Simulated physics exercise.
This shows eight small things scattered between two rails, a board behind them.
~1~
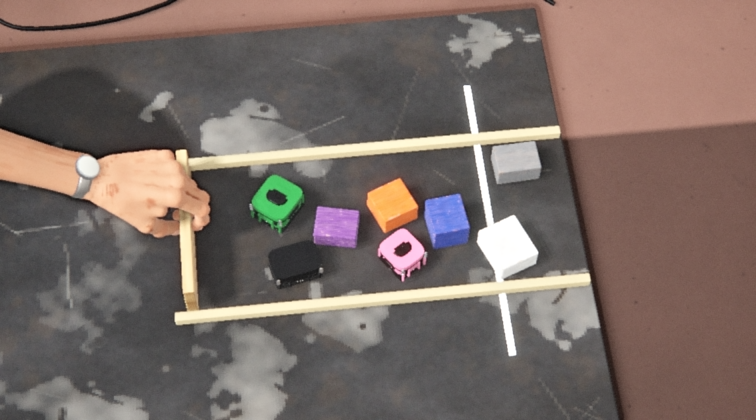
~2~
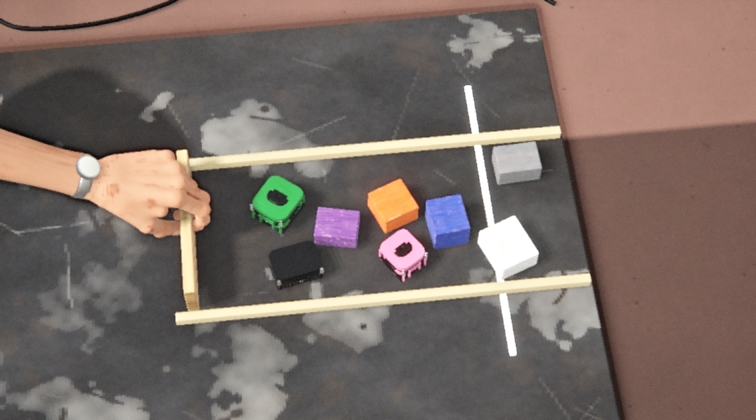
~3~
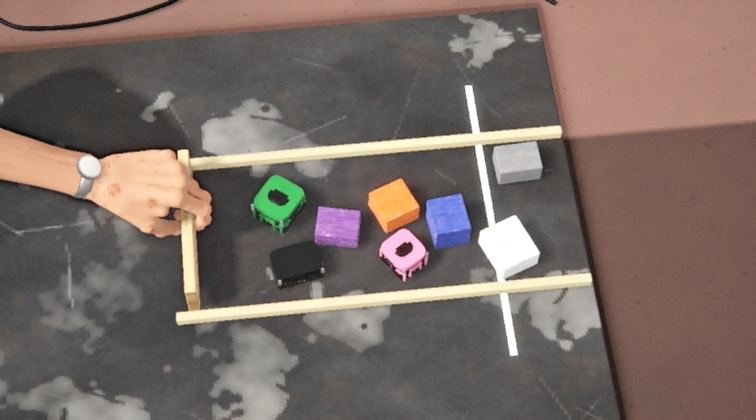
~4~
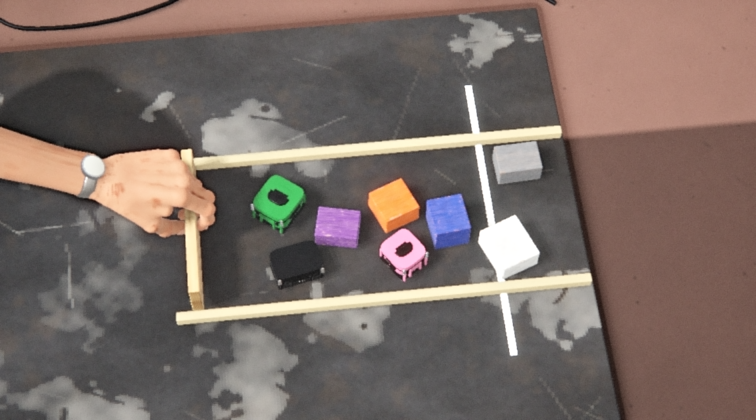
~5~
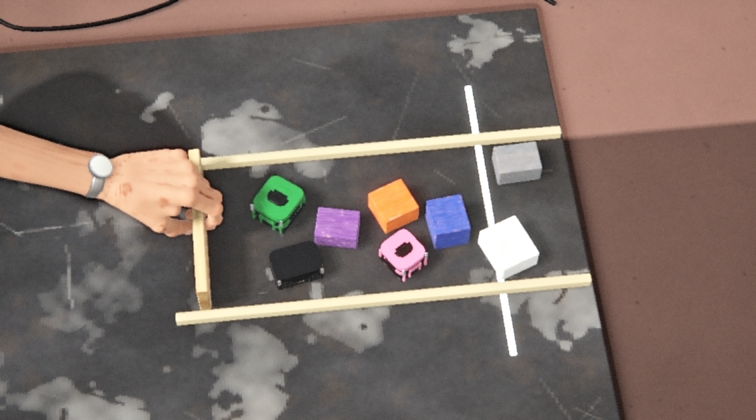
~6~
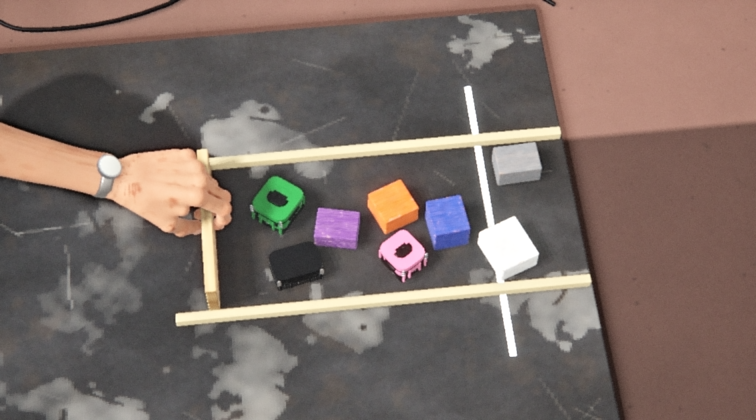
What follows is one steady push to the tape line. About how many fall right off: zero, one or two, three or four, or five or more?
The number that fall off is one or two.
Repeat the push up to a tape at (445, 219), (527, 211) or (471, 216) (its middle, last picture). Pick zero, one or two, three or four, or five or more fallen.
In that order: None at all; at least five; none.
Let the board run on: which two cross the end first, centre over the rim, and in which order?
Earliest first: The white block, then the grey block.
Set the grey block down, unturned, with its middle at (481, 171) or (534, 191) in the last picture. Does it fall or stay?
In that order, it goes over; falls.
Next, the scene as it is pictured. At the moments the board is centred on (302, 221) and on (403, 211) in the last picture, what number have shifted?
First 3, then 7.
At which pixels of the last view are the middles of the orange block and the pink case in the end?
The orange block at (544, 182), the pink case at (562, 253).
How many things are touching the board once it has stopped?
That makes 3.
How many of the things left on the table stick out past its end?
0 of them.
Soon after, none off yet; grey block at rest near (517, 164); white block at rest near (508, 248); blue block at rest near (447, 223).
Then, none off yet; grey block at rest near (517, 164); white block moving near (514, 251); blue block moved about its own width near (482, 218).
At rest, the number that fall off is one or two; fallen, white block and grey block.
